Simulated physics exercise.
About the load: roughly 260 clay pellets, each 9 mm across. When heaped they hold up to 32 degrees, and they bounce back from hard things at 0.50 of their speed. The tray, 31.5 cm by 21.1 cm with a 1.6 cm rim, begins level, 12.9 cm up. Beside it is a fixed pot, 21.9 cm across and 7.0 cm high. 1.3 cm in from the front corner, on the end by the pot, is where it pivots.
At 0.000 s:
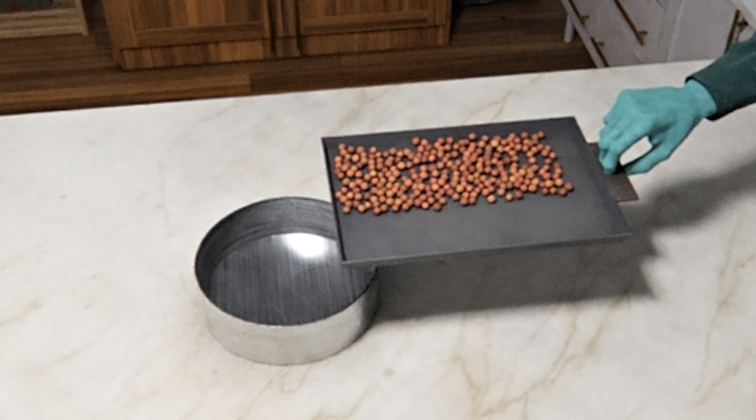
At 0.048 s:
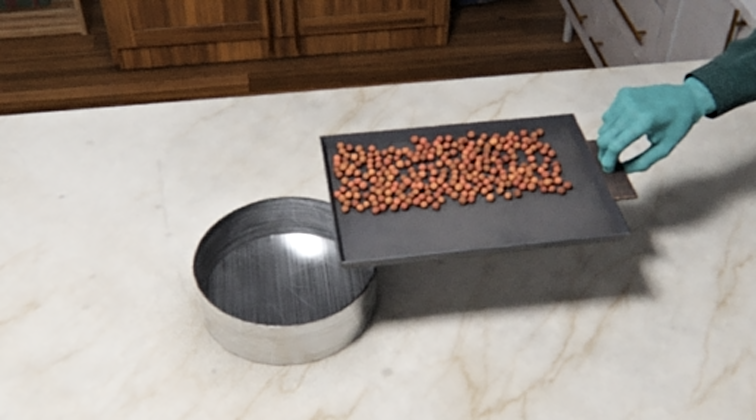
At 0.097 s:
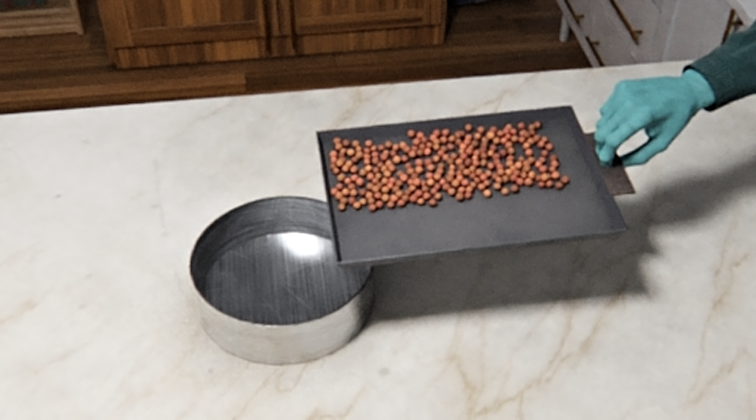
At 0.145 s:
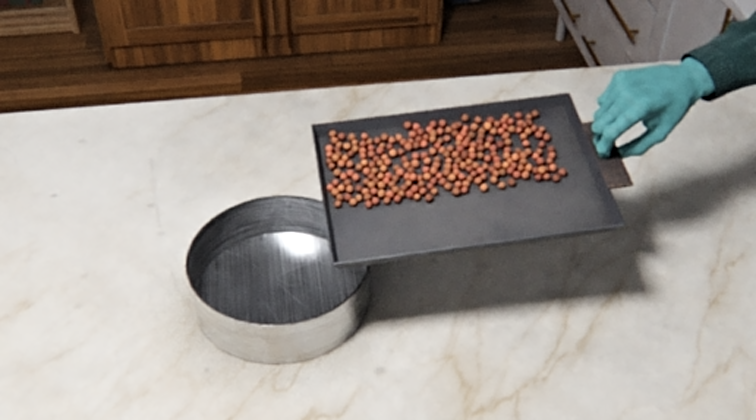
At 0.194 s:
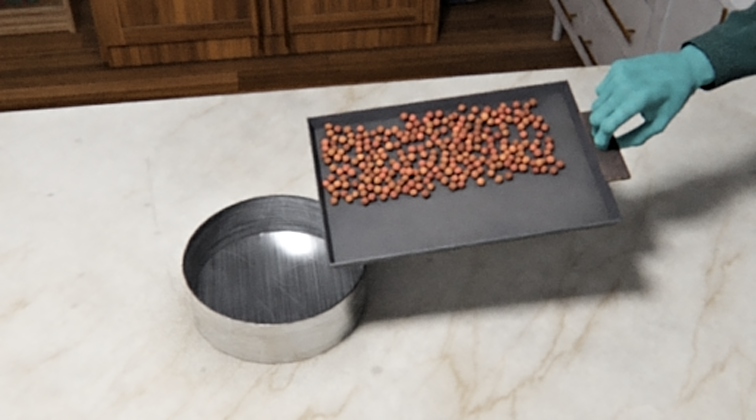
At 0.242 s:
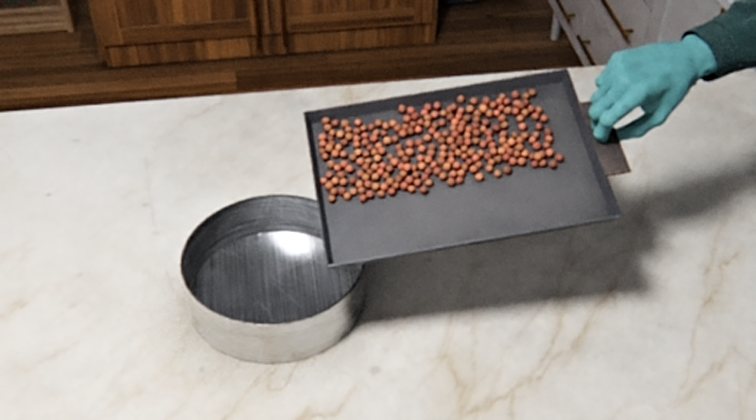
A dark rectangular tray carrying a band of small reddish-brown pellets starts out level, held at its right end by a teal-gloved hand above a pale marble counter. The tray then tilts slightly, its far side rising, while the pellets keep their places on it beside a round metal pot.
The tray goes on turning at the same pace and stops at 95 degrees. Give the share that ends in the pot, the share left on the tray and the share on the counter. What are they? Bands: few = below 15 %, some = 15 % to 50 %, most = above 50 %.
Pot: Few, tray: Few, counter: Most.
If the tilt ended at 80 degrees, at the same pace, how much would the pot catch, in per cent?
It would be near 5 per cent.
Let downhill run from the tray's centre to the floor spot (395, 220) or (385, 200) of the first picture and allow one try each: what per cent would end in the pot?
The share comes to about 75 in a hundred, then about 80 in a hundred.
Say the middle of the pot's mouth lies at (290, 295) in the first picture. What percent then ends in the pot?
About 55 per cent.
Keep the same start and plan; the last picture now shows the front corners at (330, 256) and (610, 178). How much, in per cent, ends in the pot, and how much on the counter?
That works out as pot 80 and counter 20.
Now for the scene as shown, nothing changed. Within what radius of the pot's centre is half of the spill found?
Roughly 18 cm from the centre.
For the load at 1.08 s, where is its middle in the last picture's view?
Estimated load position: Around (367, 277).
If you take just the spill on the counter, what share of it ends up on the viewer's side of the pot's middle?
About 100 per cent.
Then, at 0.75 s, tilt 53 degrees; the tray holds 90 %, the pot 0 %.
Then, at 1.08 s, tilt 78 degrees; the tray holds 55 %, the pot 0 %.
After 1.51 s, tilt 95 degrees; the tray holds 0 %, the pot 5 %.
At rest (2.1 s), pot 5 %, tray 0 %, counter 95 %.
